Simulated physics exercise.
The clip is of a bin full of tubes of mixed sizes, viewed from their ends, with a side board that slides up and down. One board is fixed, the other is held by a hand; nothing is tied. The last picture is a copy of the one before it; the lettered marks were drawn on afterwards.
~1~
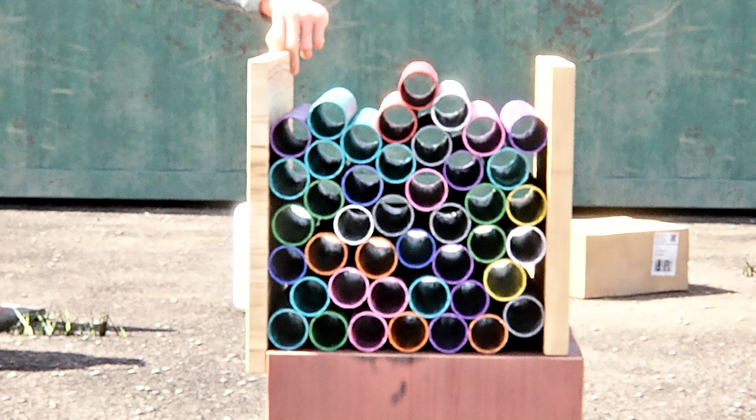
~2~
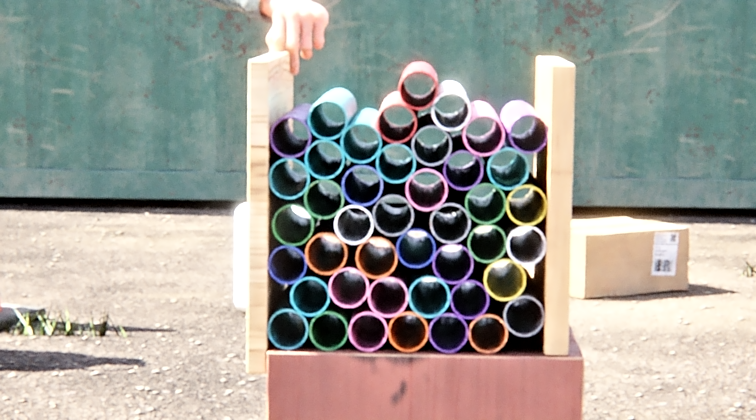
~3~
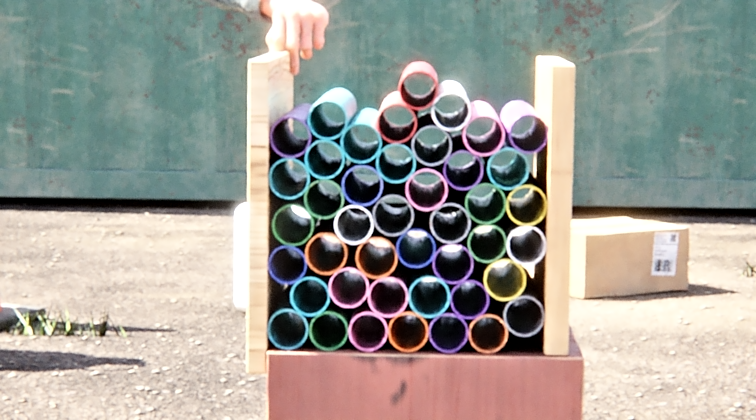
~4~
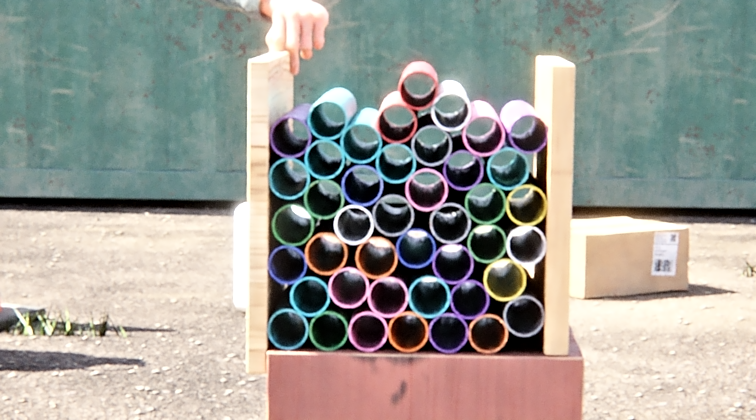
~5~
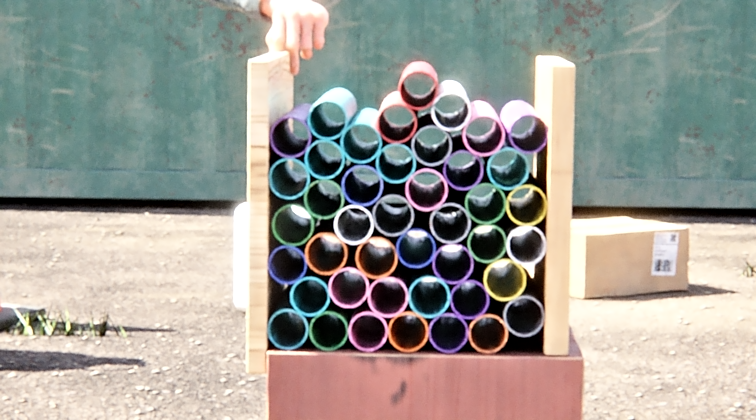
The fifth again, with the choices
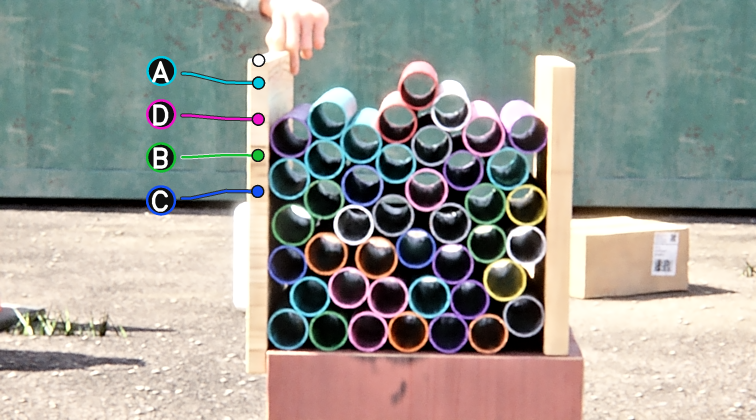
At the start, a stack of open-ended tubes in many colours sits between two upright wooden boards on a reddish-brown block, while a hand grips the top of the left board. Through to the end, the hand keeps its grip, and the tubes and boards show no visible movement.
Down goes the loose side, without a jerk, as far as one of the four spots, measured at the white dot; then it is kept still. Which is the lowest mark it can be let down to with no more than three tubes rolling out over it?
Slide it to C.
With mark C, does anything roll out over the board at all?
Yes, at C.
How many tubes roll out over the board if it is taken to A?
The count is none.
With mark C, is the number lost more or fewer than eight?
It loses fewer than eight.
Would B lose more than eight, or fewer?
Fewer than eight.
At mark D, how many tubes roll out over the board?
It comes to none.
On the marked copy, A at (259, 83); B at (258, 155); C at (258, 191); D at (259, 119); the white dot at (259, 60).
Taking C. A third of the way, top of the board (269, 123).
Two thirds of the way, top of the board (268, 191).
When it is over, top of the board (268, 191), one out over the board.
As for the rest, A none out over the board; B none out over the board; D none out over the board.
